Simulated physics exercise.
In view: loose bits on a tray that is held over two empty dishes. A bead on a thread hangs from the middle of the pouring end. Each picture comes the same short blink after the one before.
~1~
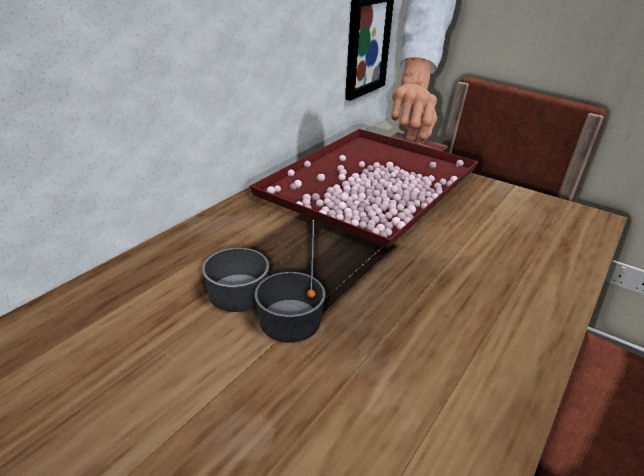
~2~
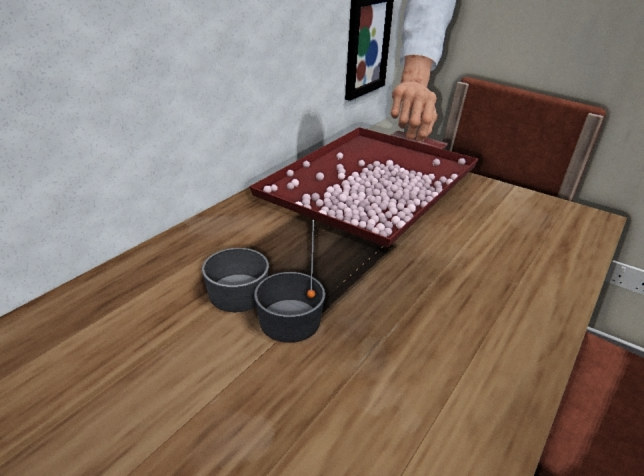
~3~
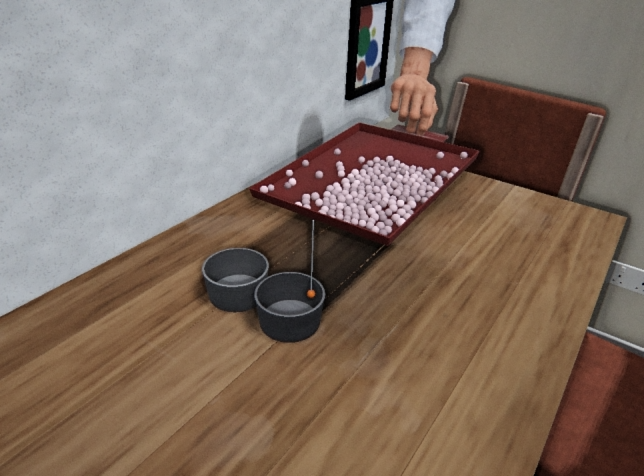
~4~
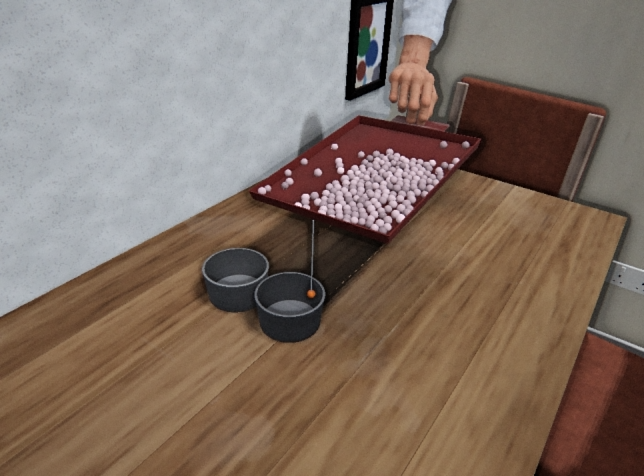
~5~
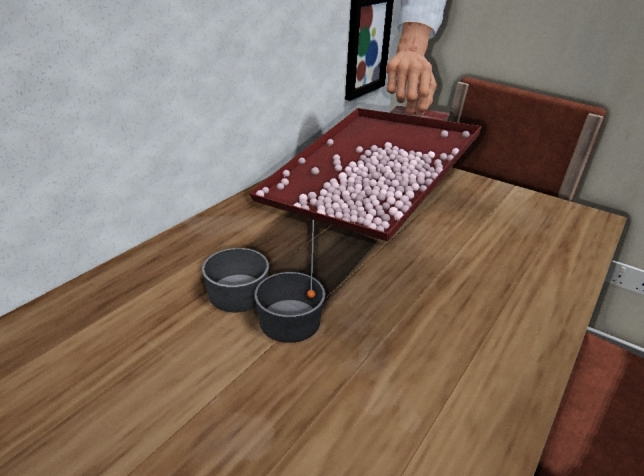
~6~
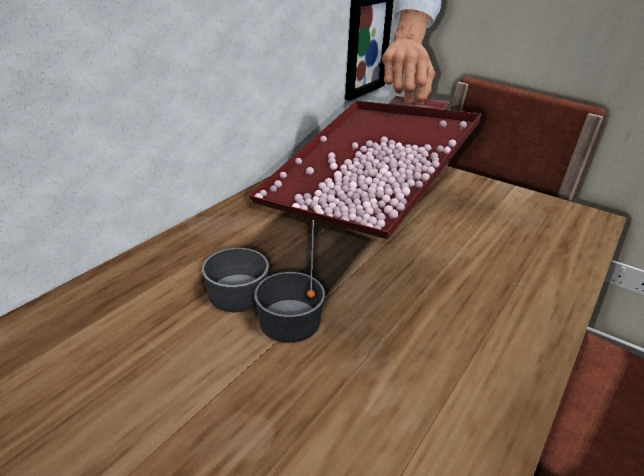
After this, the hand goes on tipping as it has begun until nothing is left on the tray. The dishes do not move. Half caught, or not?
Together they catch over half.
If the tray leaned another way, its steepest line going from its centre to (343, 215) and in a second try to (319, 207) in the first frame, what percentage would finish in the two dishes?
In turn 0 and 20 in a hundred.
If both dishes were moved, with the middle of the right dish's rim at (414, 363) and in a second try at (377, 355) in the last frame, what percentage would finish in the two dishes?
In turn 0 and 0 in a hundred.
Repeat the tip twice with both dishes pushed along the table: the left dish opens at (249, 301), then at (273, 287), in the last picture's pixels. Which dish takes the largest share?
In turn: Left; left.
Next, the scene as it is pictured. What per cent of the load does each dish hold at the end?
Left dish: 50 %, right dish: 30 %.
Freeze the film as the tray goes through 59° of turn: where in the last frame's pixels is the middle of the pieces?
Roughly at (287, 195).
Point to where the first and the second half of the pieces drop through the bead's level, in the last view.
The first part at (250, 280); the rest at (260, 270).
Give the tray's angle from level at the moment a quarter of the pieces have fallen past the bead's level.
Around 70° of tilt.
Soon, tray tipped steeply; most on the tray; a stray few in the right dish; a small part in the left dish; a stray few outside both; a small part in the air.
A while on, tray tipped right over; a stray few on the tray; about a quarter in the right dish; about half in the left dish; about a quarter outside both; a small part in the air.
Towards the end, tray tipped past a quarter turn; about a quarter in the right dish; about half in the left dish; about a quarter outside both.
Finally, tray tipped past a quarter turn; about a quarter in the right dish; about half in the left dish; about a quarter outside both.
